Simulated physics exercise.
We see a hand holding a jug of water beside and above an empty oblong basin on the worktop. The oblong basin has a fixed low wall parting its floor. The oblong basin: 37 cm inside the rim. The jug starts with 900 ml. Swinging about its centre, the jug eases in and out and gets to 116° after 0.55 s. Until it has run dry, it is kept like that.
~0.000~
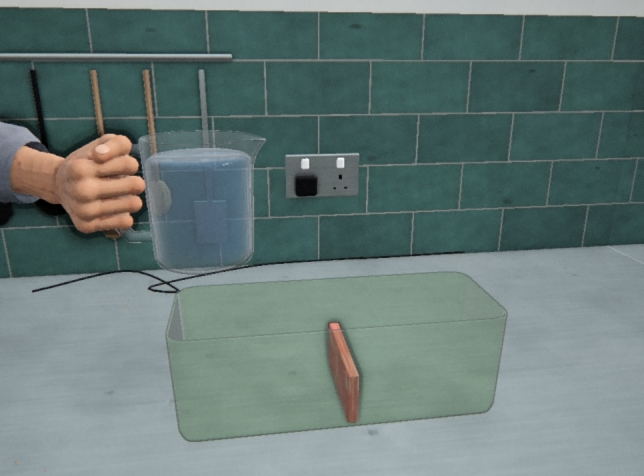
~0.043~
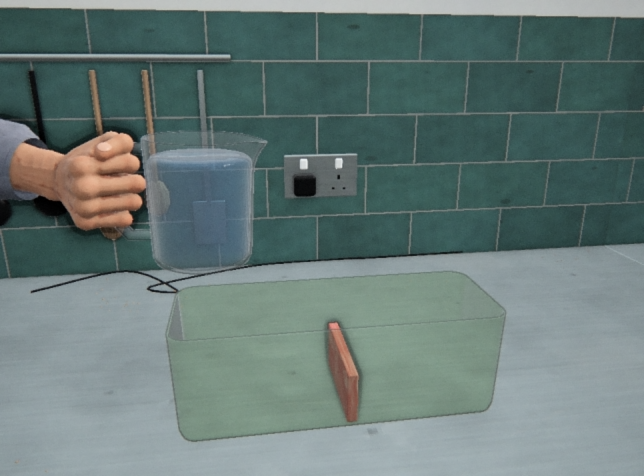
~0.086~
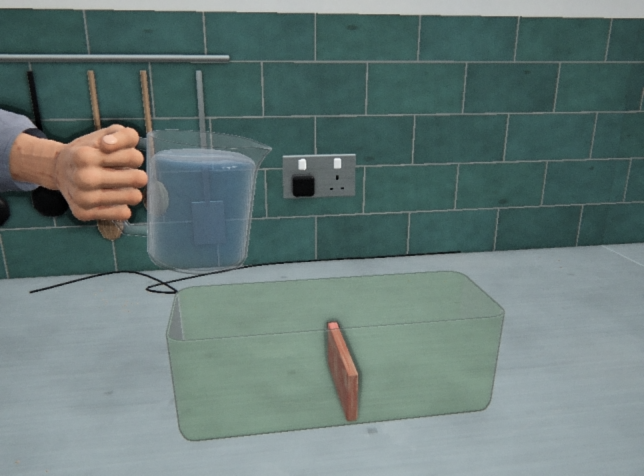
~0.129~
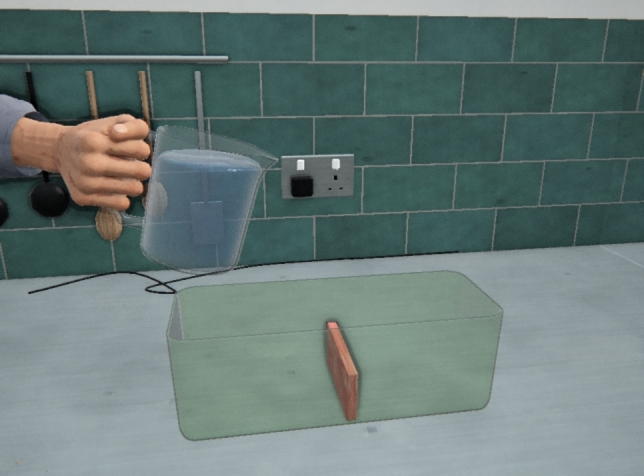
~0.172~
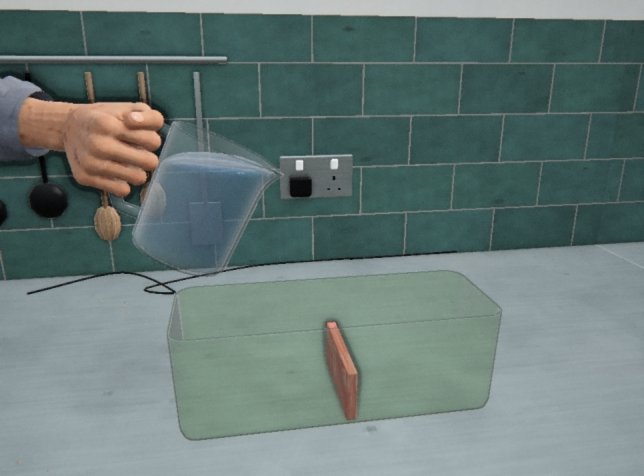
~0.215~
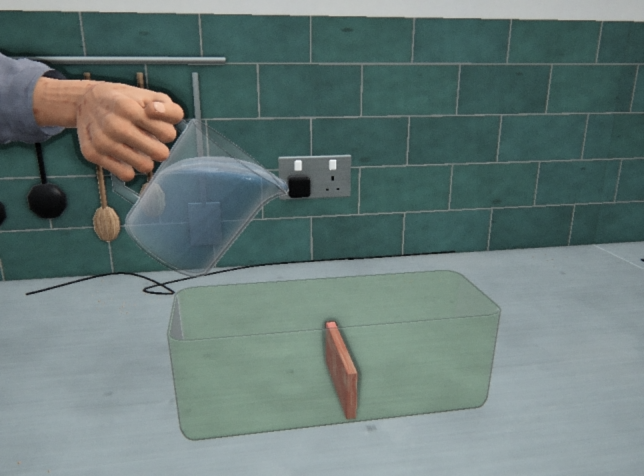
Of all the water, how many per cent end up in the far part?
Roughly 13 per cent.
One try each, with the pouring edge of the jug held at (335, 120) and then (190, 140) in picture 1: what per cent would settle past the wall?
In order, 90 and 5 per cent.
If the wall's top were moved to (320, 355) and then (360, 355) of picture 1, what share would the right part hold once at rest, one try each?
Try 1: 40 %; try 2: 5 %.
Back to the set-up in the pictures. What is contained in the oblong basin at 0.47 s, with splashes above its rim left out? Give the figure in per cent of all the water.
Estimate - around 28 in a hundred parts.
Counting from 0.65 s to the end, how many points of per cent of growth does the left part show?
Around 12 per cent.
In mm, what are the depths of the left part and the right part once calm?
The left ends up at roughly 32 mm, with the right at roughly 6 mm.
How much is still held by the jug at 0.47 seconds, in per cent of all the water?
Fraction remaining: Approx. 48 per cent.
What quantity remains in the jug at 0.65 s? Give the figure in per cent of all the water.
I'd estimate some 8 per cent.
By 0.47 s the tilt is 109° and 48 per cent is still to pour, 19 is left of the wall and 9 right of it.
By 0.65 s the tilt is 116° and 8 per cent is still to pour, 72 is left of the wall and 11 right of it.
By 0.84 s the tilt is 116° and 0 per cent is still to pour, 82 is left of the wall and 12 right of it.
By 1.05 s the tilt is 116° and 0 per cent is still to pour, 84 is left of the wall and 13 right of it.
At rest 84 per cent lies left of the wall, 13 right of it and 3 outside.
